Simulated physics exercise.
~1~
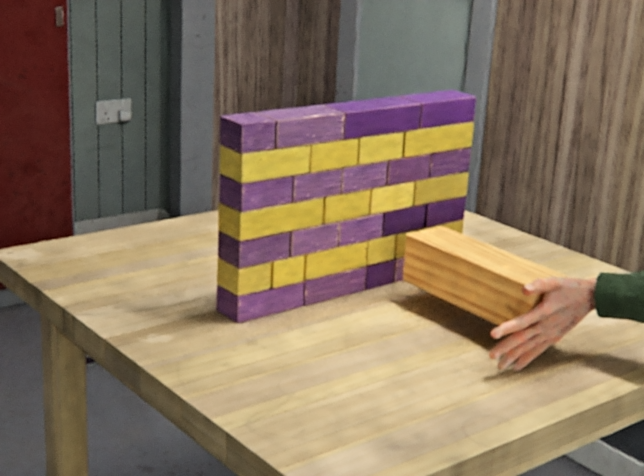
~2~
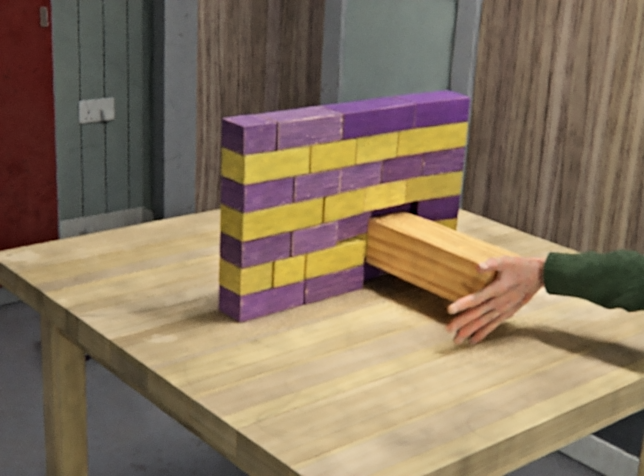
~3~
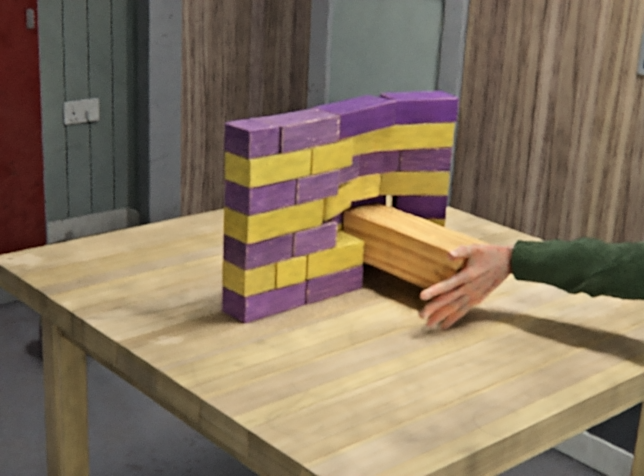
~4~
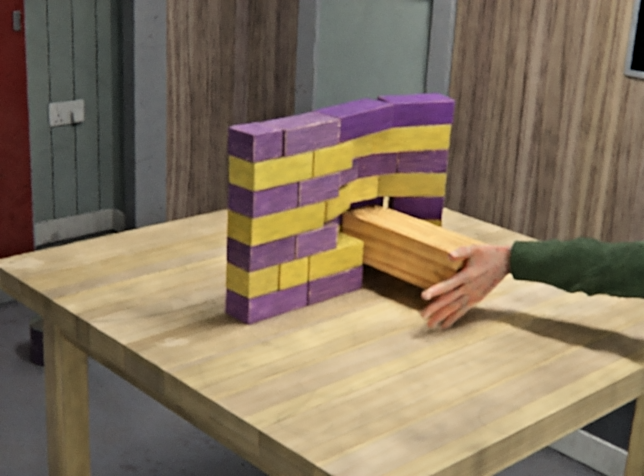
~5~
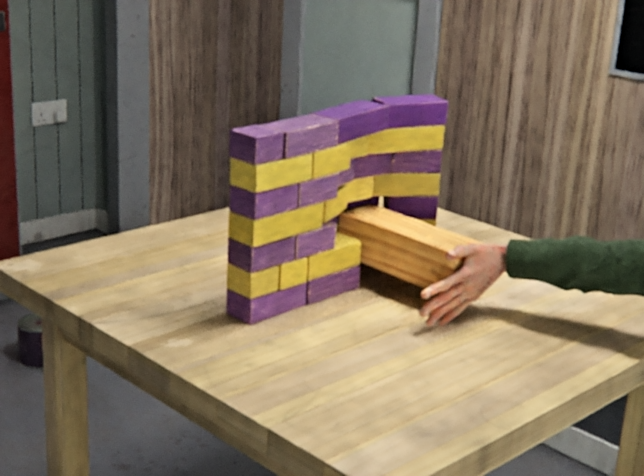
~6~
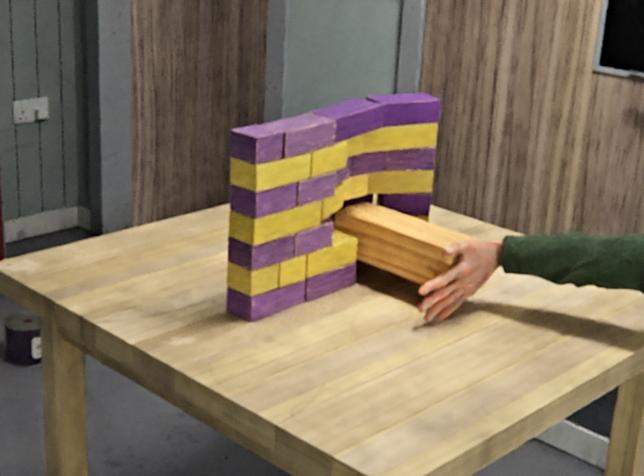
A hand pushes a long wooden block into a purple and yellow wall, which bends but stands.
